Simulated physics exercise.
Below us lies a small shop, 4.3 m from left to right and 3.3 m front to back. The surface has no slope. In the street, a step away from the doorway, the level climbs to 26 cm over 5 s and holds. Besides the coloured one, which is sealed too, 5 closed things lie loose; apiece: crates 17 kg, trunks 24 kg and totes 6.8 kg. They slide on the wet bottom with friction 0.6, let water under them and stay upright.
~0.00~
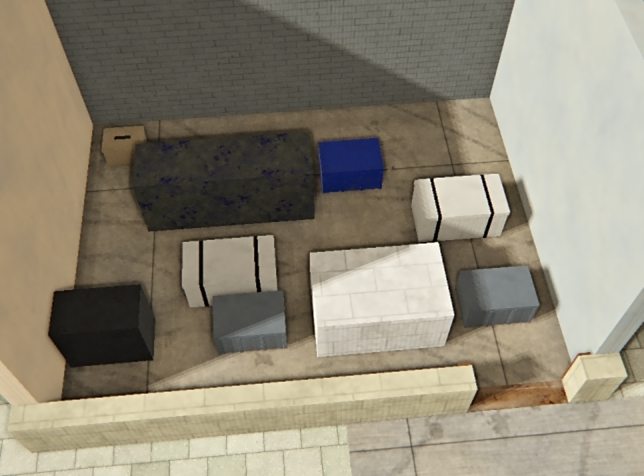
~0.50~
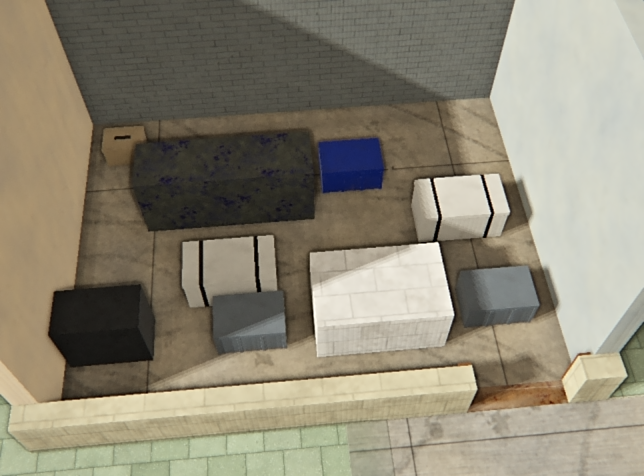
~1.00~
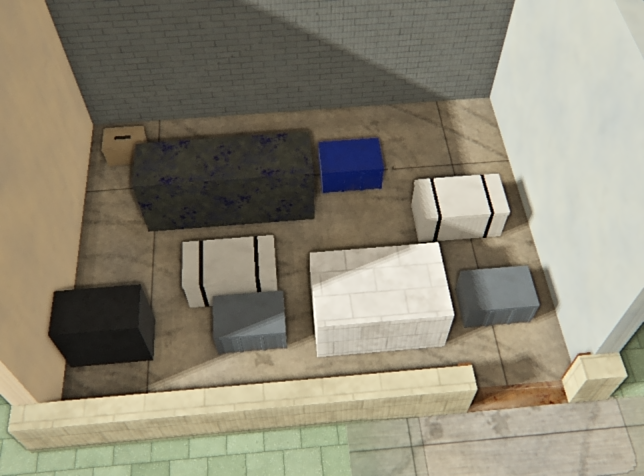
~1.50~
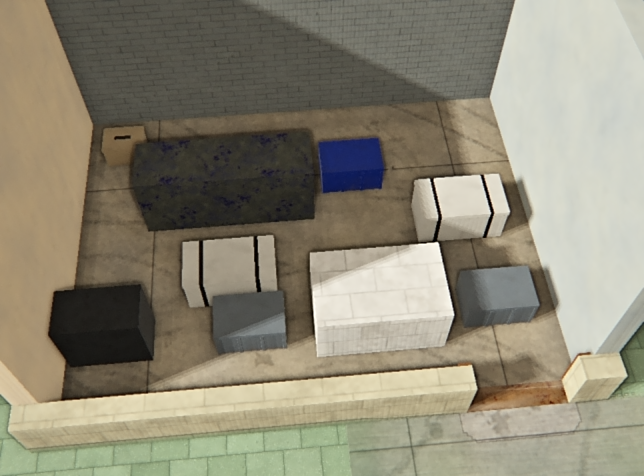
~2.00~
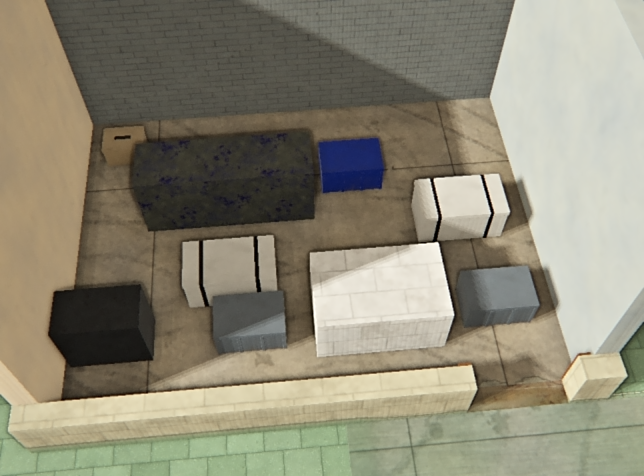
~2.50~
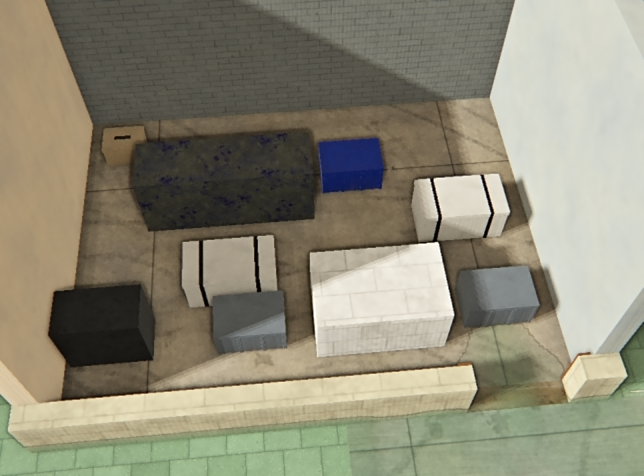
In a small shop seen from above, greenish water spread over the street outside and crept through the doorway onto the floor, while the blue crate and the other boxes stayed still.
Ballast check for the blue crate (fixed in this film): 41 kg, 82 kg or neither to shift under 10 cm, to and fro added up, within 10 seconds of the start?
Verdict: The lower weight is enough.
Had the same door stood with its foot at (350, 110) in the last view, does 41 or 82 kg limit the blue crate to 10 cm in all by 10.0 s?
Then only the larger load is enough.
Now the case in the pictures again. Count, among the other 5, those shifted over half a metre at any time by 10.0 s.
That makes 2.
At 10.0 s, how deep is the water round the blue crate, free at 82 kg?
About 10 cm.
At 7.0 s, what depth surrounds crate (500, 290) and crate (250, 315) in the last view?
Roughly 18 and 3 cm.
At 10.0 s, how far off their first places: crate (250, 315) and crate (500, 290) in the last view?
In turn: 0 cm, 150 cm.
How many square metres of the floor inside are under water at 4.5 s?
Roughly 3.5 m2.
After 3.5 s the blue crate would be 0 cm from its start with 41 kg and 0 cm from its start with 82 kg; 0 cm of water round it then.
After 4.5 s the blue crate would be 0 cm from its start with 41 kg and 0 cm from its start with 82 kg; 0 cm of water round it then.
After 7.0 s the blue crate would be 0 cm from its start with 41 kg and 0 cm from its start with 82 kg; 7 cm of water round it then.
After 10.0 s the blue crate would be 0 cm from its start with 41 kg and 0 cm from its start with 82 kg; 10 cm of water round it then.
